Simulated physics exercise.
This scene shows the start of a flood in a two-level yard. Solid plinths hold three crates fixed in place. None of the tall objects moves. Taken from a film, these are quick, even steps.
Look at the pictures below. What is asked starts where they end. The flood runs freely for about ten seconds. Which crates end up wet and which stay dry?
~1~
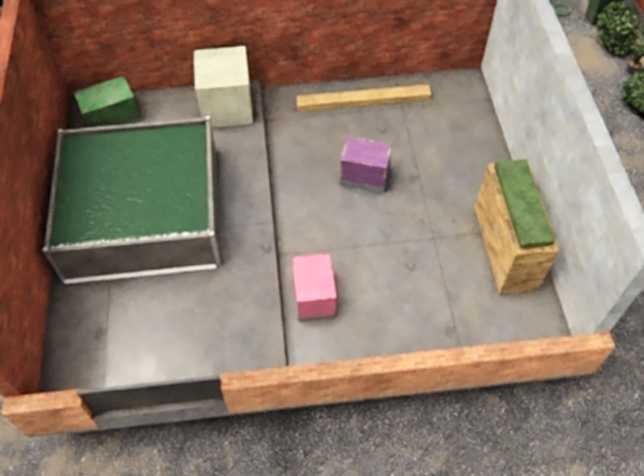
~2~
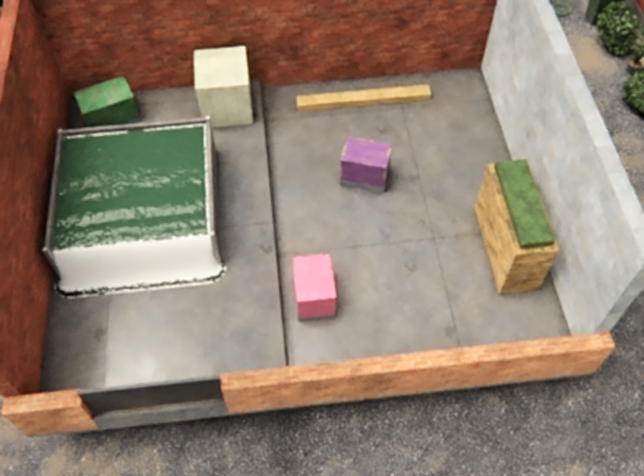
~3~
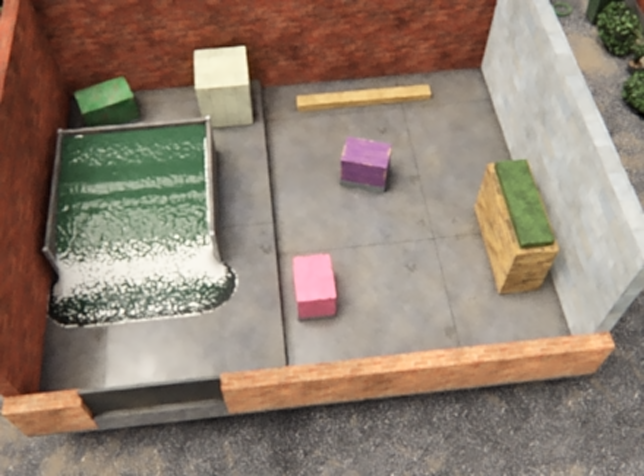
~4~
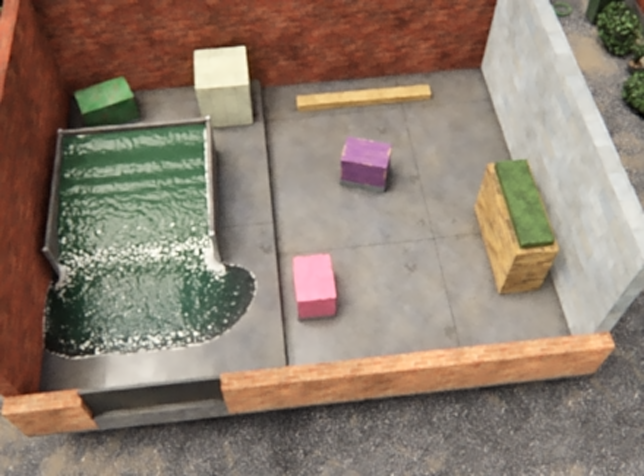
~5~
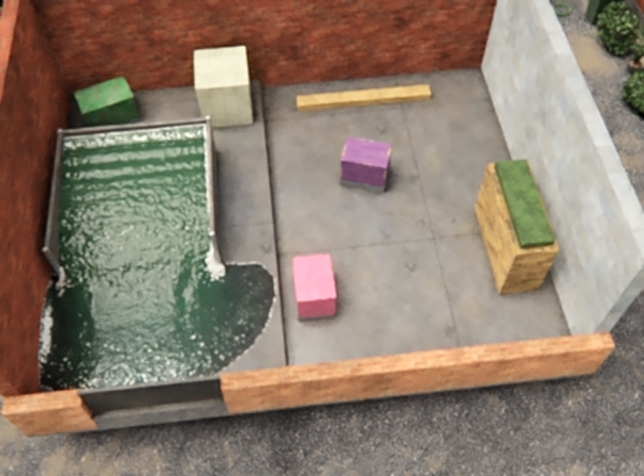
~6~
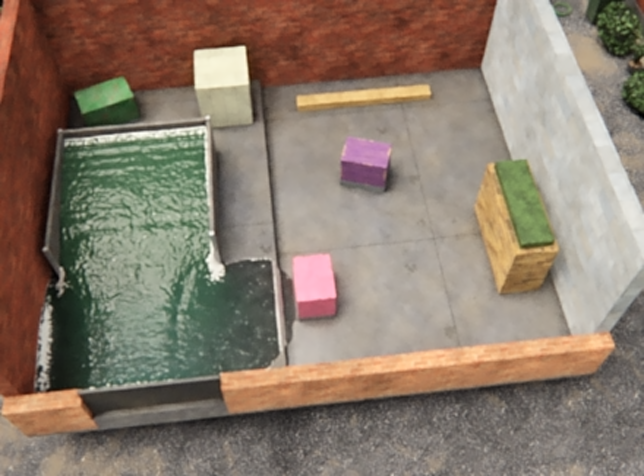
The purple crate is reached; the pink crate is reached; the green crate is reached.
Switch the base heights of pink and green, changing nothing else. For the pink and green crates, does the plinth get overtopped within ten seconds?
Pink: Flooded; green: Flooded.
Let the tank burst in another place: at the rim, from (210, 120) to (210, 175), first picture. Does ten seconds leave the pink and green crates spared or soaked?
Note - pink goes wet, green remains untouched.
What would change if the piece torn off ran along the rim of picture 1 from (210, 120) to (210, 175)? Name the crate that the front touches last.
The green crate.
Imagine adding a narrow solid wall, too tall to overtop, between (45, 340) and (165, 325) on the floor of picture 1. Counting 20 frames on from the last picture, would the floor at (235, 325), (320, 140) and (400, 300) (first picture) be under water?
The first point comes out inundated, the next unwetted, the last inundated.
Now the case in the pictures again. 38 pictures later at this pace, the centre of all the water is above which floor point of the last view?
At about (282, 247).
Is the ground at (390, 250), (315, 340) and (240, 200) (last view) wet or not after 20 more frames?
First spot swamped, second spot swamped, third spot clear.
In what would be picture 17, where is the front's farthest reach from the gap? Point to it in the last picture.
At roughly (504, 361).
A moment on, water covers 20 % of the floor; the purple crate not reached, the pink crate water round its plinth, the green crate not reached.
Next, water covers 30 % of the floor; the purple crate not reached, the pink crate water round its plinth, the green crate not reached.
Then, water covers 50 % of the floor; the purple crate not reached, the pink crate water round its plinth, the green crate water round its plinth.
Later, water covers 85 % of the floor; the purple crate water round its plinth, the pink crate water round its plinth, the green crate water round its plinth.
In the end, water covers 95 % of the floor; the purple crate was topped, the pink crate was topped, the green crate was topped.
